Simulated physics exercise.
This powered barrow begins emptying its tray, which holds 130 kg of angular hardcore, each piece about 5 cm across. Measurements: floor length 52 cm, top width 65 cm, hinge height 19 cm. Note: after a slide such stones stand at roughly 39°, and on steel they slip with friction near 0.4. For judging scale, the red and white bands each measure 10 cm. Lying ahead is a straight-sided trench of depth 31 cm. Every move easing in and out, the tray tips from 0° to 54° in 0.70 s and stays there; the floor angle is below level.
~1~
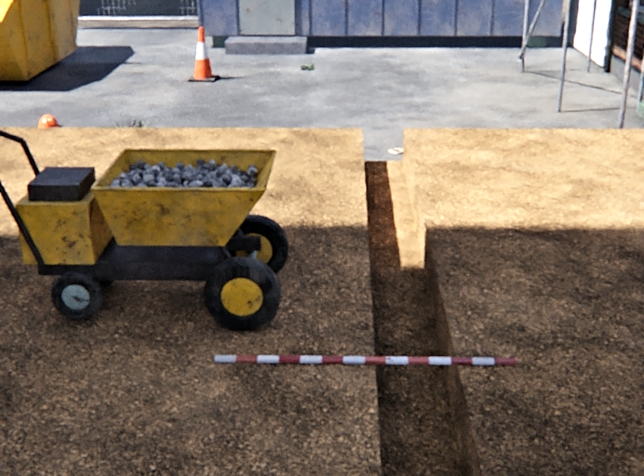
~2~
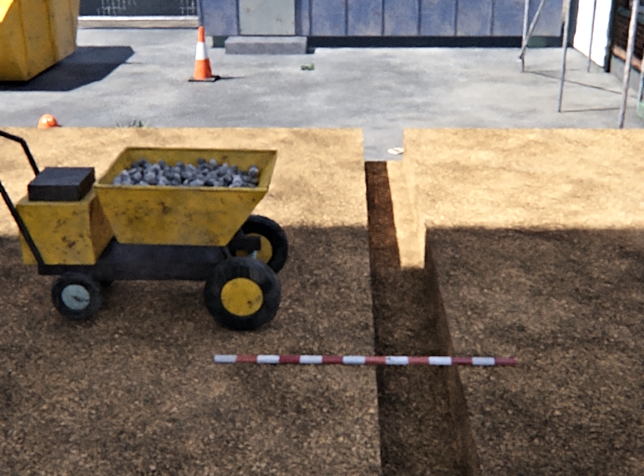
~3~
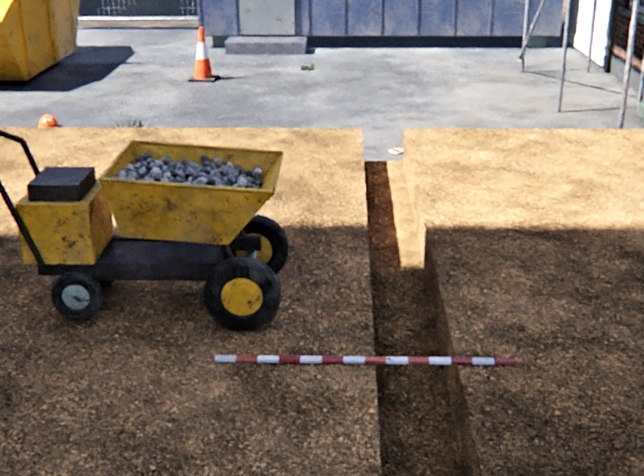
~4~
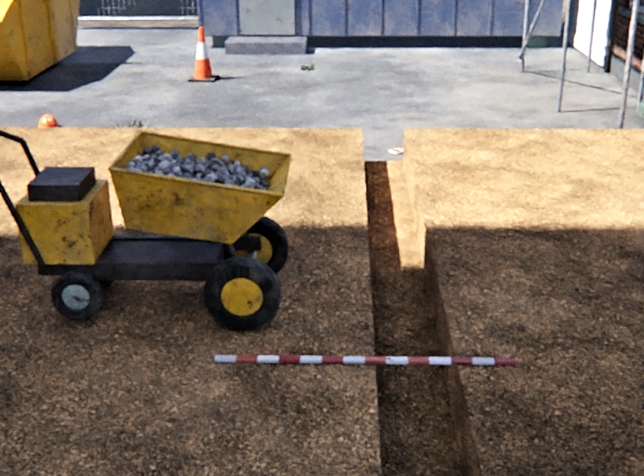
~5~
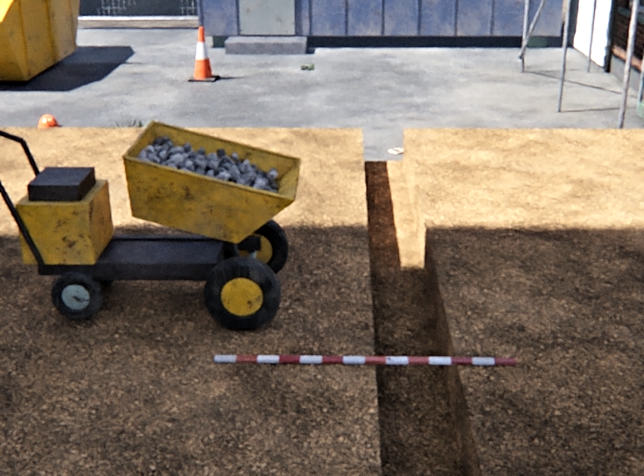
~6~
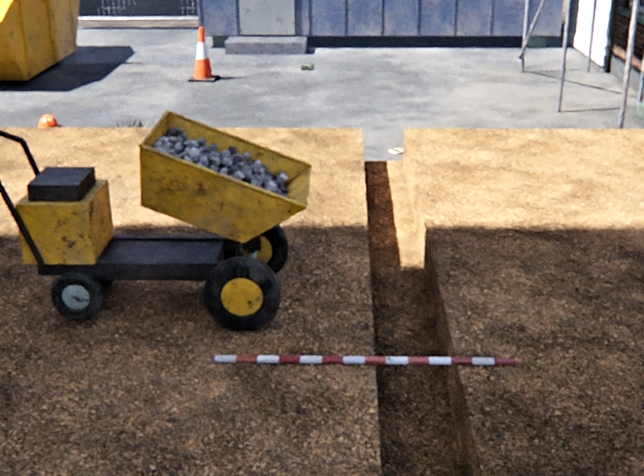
A yellow powered barrow loaded with grey stones stands at left on brown, partly shaded ground, seen from a fixed, slightly raised view of a work yard. A narrow trench runs down the middle with a red-and-white pole across it, while an orange cone and blue wall stand behind. The barrow's tray slowly tilts forward to the right, its rear rising, while the wheels stay still.
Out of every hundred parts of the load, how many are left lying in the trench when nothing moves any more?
Around 24 in every hundred.
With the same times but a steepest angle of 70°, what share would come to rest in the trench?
I'd guess some 80 in a hundred.
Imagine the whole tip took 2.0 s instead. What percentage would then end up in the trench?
In that case, around 5%.
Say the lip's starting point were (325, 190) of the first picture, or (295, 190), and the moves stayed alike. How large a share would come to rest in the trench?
15 and 25 %.
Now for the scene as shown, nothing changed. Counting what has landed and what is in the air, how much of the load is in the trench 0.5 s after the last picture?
About 0%.
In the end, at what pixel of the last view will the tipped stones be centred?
Their centre sits close to (413, 352).
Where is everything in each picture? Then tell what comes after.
The tray is at 0°, its lip at (265, 190); the top of the load is at (175, 172), in the first frame.
Lip at (267, 191), floor tilted 1°, highest stones at (156, 170), in the second frame.
The tray is at 4°, its lip at (274, 192); the top of the load is at (160, 165), in the third frame.
Lip at (283, 196), floor tilted 9°, highest stones at (155, 159), in the fourth frame.
The tray is at 15°, its lip at (294, 201); the top of the load is at (160, 149), in the fifth frame.
The tray is at 21°, its lip at (306, 207); the top of the load is at (174, 140), in the sixth frame.
Then, 0.2 s after the last picture the floor is at 45°, 100 % in the tray; the foremost stones are at (318, 225).
Then, 0.5 s after the last picture the floor is at 54°, 98 % in the tray, 2 % short of the trench; the foremost stones are at (374, 254).
Then, 0.8 s after the last picture the floor is at 54°, 81 % in the tray, 3 % short of the trench, 17 % in the trench; the foremost stones are at (443, 339).
Then, 2.8 s after the last picture the floor is at 54°, 74 % in the tray, 2 % short of the trench, 24 % in the trench; the foremost stones are at (449, 351).
